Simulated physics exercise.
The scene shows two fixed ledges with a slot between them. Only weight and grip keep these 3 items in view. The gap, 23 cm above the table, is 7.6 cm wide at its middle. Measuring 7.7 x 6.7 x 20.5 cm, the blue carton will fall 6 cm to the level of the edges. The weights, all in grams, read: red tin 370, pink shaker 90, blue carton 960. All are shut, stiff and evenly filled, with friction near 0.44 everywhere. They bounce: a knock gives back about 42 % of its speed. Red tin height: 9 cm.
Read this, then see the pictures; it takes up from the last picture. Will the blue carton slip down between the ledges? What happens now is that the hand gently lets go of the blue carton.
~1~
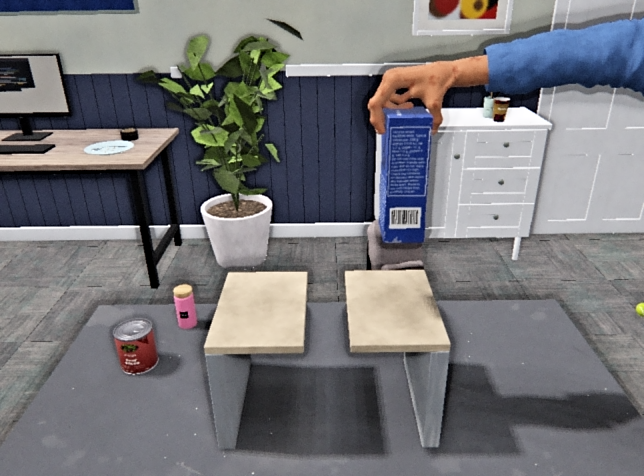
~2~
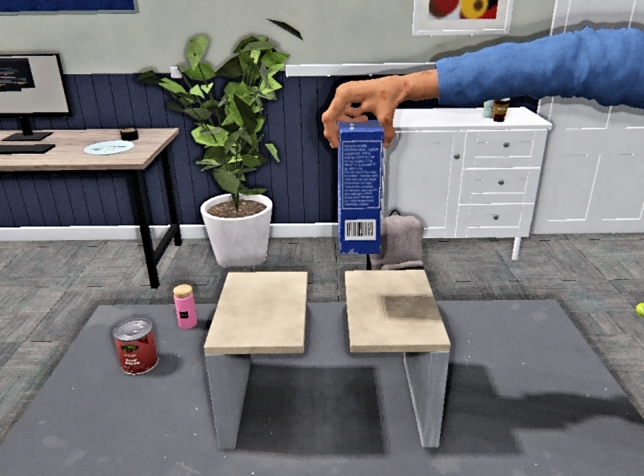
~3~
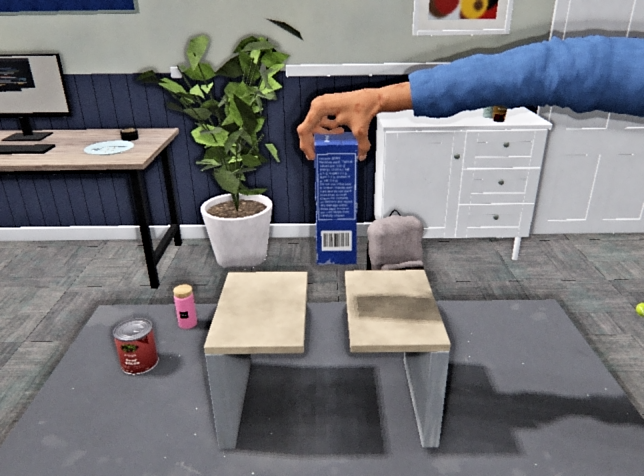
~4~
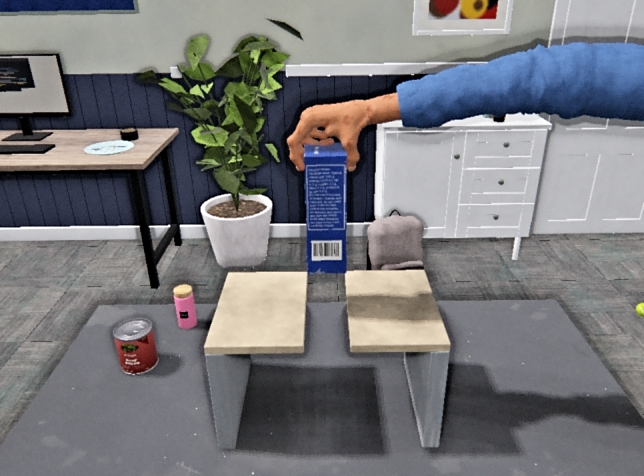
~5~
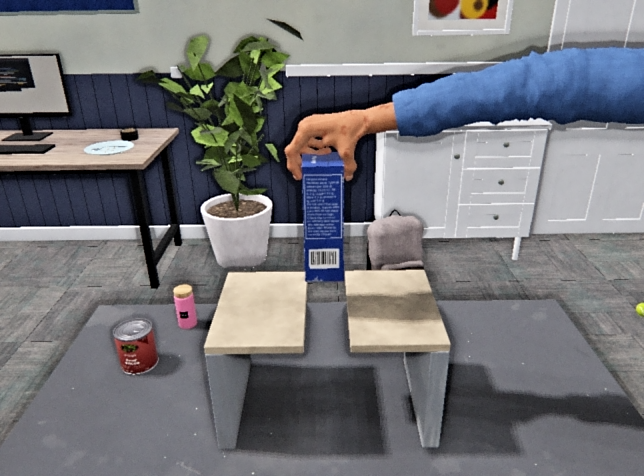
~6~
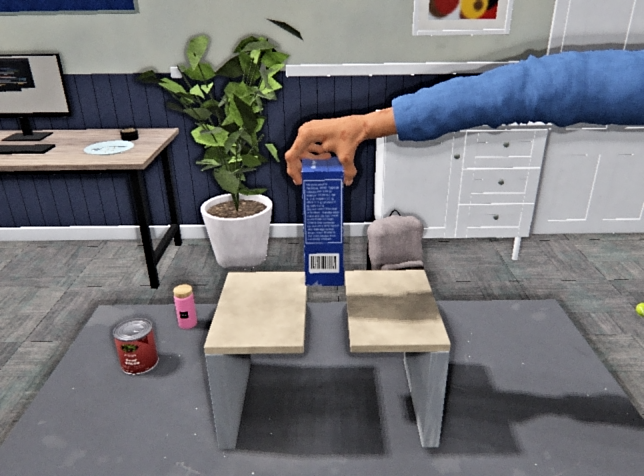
It ends up below.
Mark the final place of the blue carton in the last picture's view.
Roughly (325, 384).
Then, 0.30 s on from there, blue carton 4° off upright near (327, 318).
Then, 0.50 s on from there, blue carton 7° off upright near (343, 377).
In the end, not toppled but over 4 cm from the start, blue carton; the other 2 under 4 cm from the start. At the end, from the last picture's camera, blue carton near (324, 384). The carton reaches the table.
